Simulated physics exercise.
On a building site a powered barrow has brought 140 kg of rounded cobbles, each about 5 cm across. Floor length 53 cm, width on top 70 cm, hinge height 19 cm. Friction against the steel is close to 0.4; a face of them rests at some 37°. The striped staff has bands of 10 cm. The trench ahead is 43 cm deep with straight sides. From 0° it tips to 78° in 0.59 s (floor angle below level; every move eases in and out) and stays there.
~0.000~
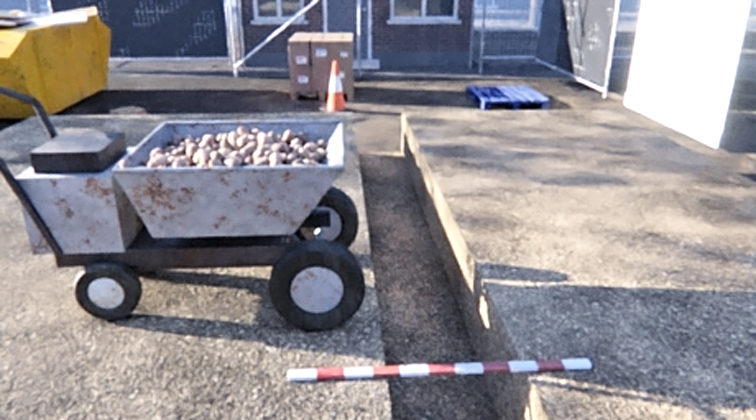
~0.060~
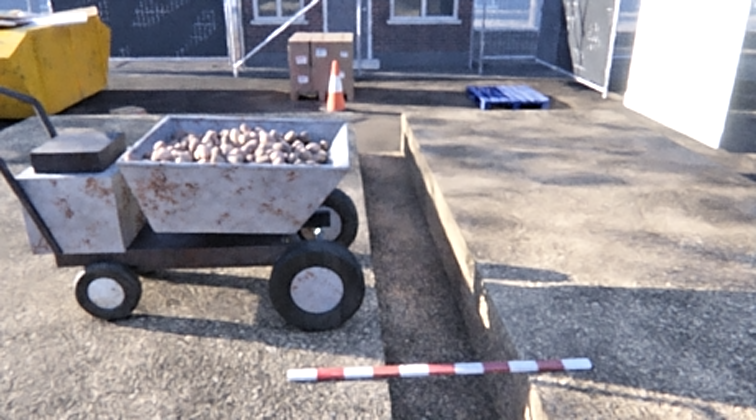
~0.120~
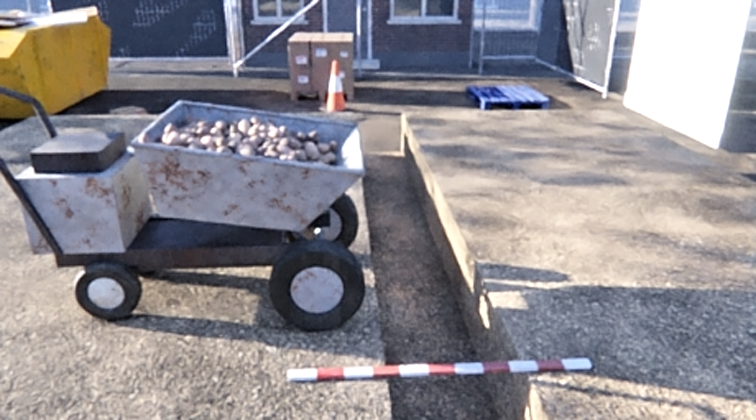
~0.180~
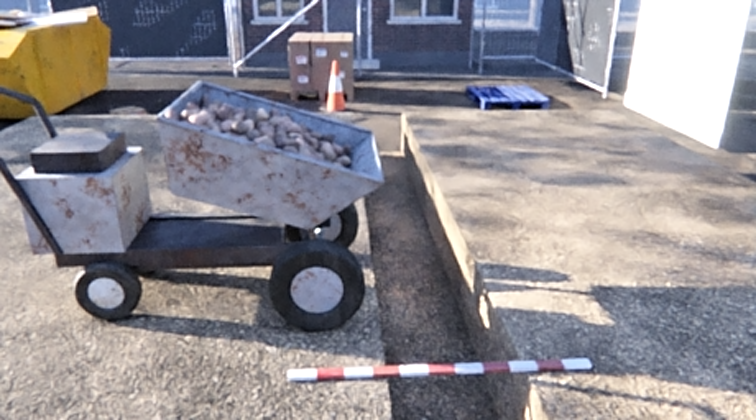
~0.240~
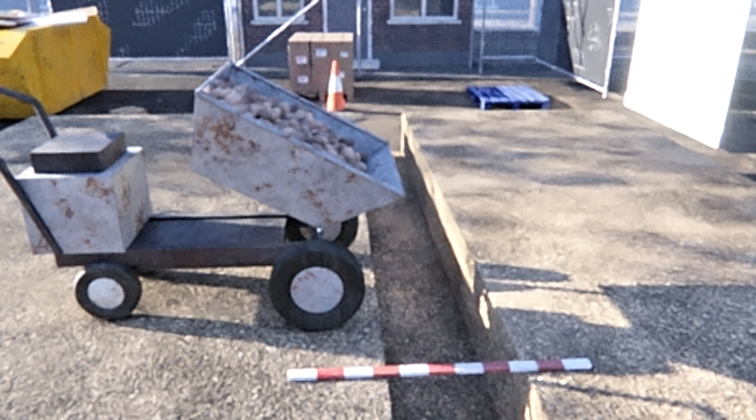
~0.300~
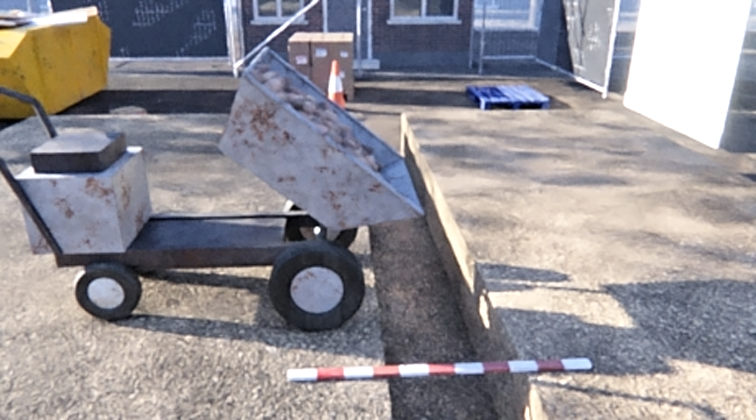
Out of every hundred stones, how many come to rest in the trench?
Roughly 42 per cent ends in the trench.
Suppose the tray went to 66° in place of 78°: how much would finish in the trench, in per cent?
Then about 50 per cent.
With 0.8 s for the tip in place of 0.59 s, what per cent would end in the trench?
In that case some 55 per cent.
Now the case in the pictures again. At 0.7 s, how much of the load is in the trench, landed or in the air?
About 25 per cent by then.
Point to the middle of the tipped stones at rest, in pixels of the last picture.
Their middle is at about (513, 279).
After 0.4 s the floor is at 65°; 100 % in the tray; the foremost stones are at (427, 226).
After 0.7 s the floor is at 78°; 50 % in the tray, 23 % in the trench, 27 % past the trench; the foremost stones are at (539, 242).
After 1.0 s the floor is at 78°; 3 % in the tray, 38 % in the trench, 59 % past the trench; the foremost stones are at (733, 267).
After 3.0 s the floor is at 78°; 0 % in the tray, 42 % in the trench, 58 % past the trench; the foremost stones are past the picture's edge.
